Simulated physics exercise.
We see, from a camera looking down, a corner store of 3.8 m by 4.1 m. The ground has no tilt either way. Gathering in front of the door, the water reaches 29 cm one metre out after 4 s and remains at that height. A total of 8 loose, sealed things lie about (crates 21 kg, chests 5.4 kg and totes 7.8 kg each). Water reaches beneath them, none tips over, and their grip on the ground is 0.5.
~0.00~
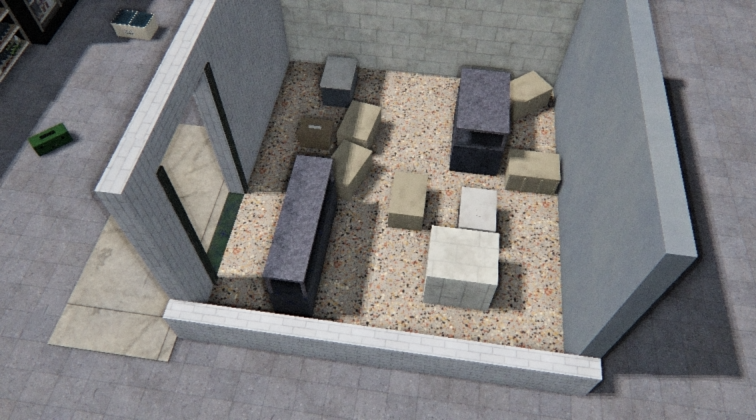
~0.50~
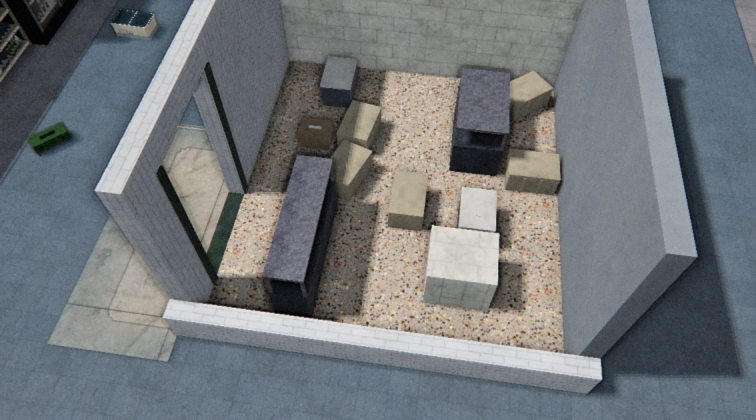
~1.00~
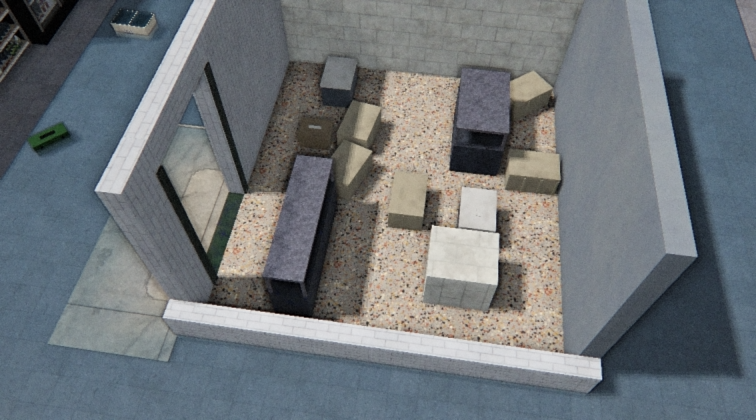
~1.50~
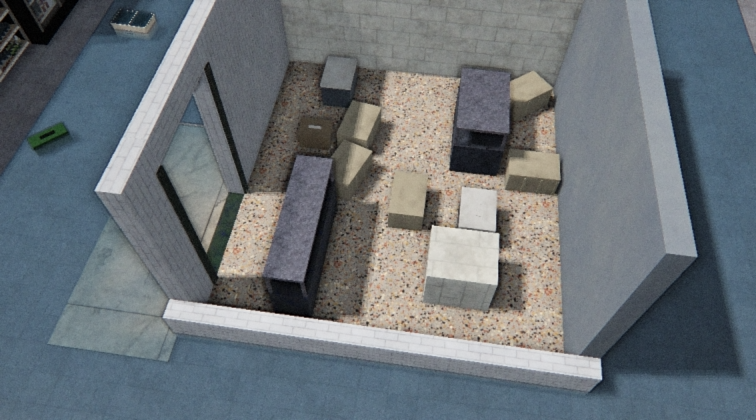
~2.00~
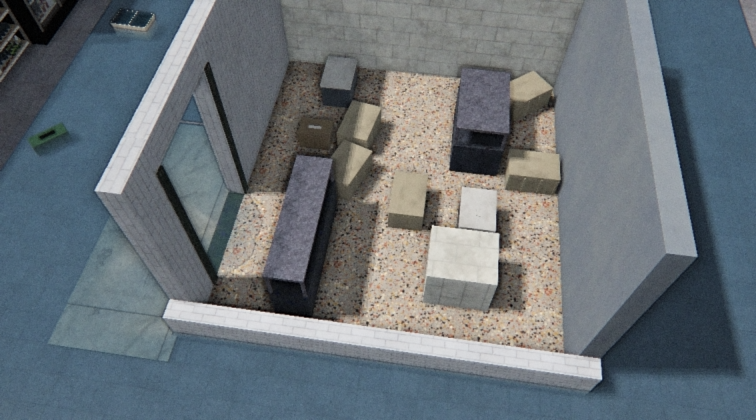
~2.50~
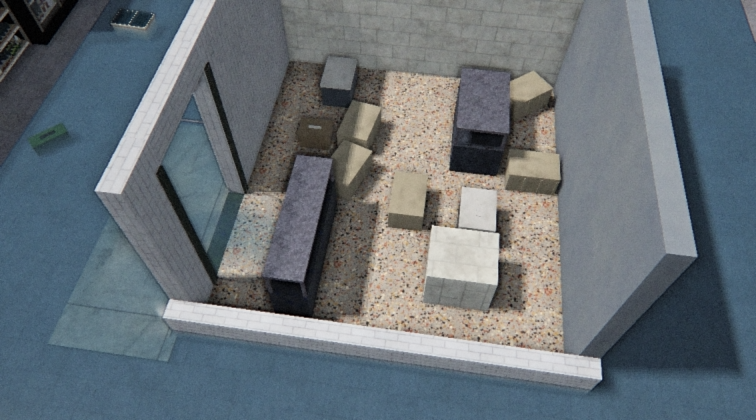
Water spreads across the ground outside the walled room and seeps in through the doorway.
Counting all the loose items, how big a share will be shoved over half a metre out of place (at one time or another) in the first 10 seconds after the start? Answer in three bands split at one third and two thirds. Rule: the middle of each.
One third to two thirds.
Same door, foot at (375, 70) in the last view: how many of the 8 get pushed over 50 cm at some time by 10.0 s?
Result: 7.
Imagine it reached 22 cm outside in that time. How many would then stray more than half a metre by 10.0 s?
Then the count would be 3.
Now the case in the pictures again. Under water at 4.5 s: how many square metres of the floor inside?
That flooded area is roughly 4.5 m2.
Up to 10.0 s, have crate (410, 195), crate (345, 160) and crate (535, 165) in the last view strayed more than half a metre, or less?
So that's inside it for the first, inside it for the second and beyond it for the last.
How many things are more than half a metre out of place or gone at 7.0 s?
Tally: 3.
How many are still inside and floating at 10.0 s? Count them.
At that point I count 6.
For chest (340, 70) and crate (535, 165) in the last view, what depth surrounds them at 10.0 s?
About 12 and 10 cm.
After 3.5 s 0 of 8 are over 50 cm from their spots; 0 afloat.
After 4.5 s 1 of 8 are over 50 cm from their spots; 0 afloat.
After 7.0 s 3 of 8 are over 50 cm from their spots; 2 afloat.
After 10.0 s 5 of 8 are over 50 cm from their spots, and 5 have been at some point; 6 afloat.
